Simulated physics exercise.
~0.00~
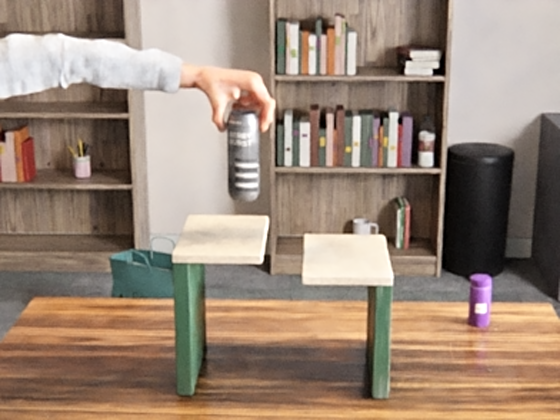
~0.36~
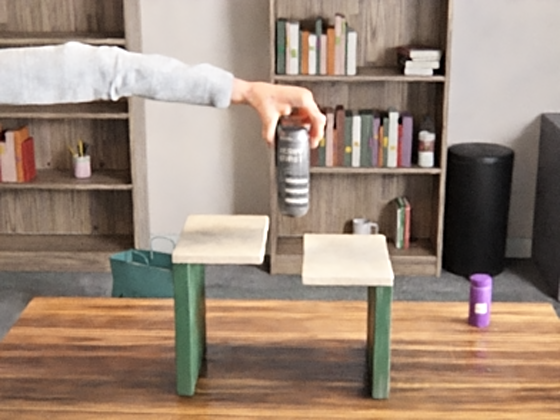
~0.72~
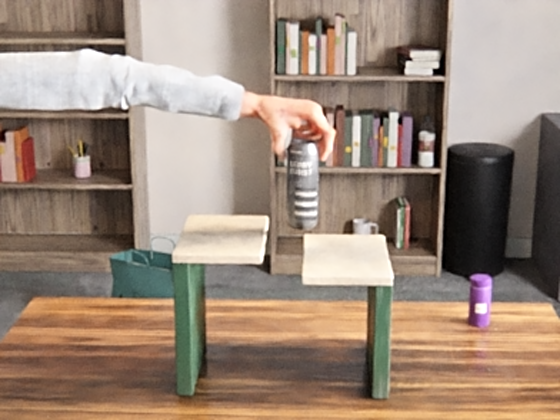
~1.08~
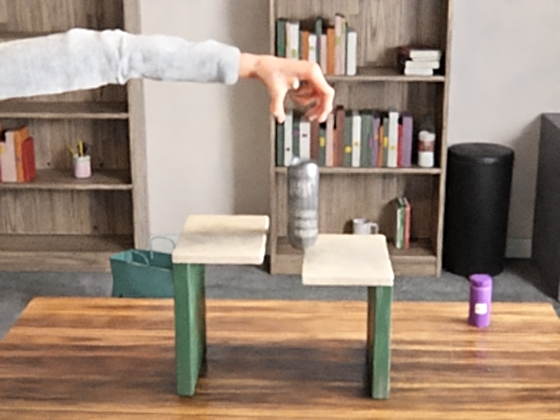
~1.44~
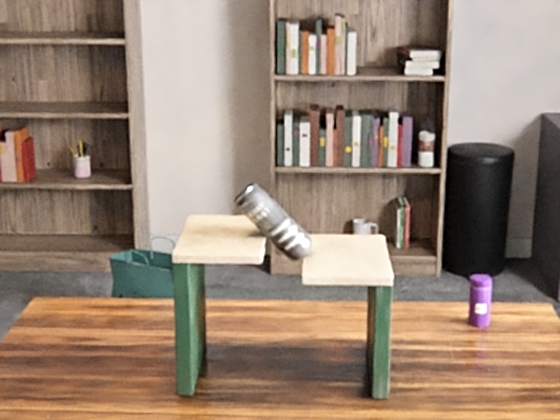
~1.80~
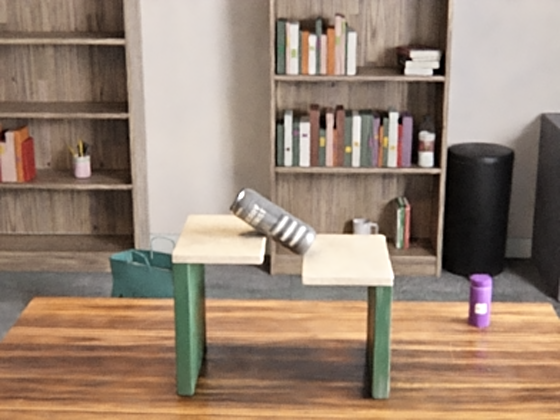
Grey can released by a hand above the gap between two stands, dropping, tipping left and lodging aslant across their tops.
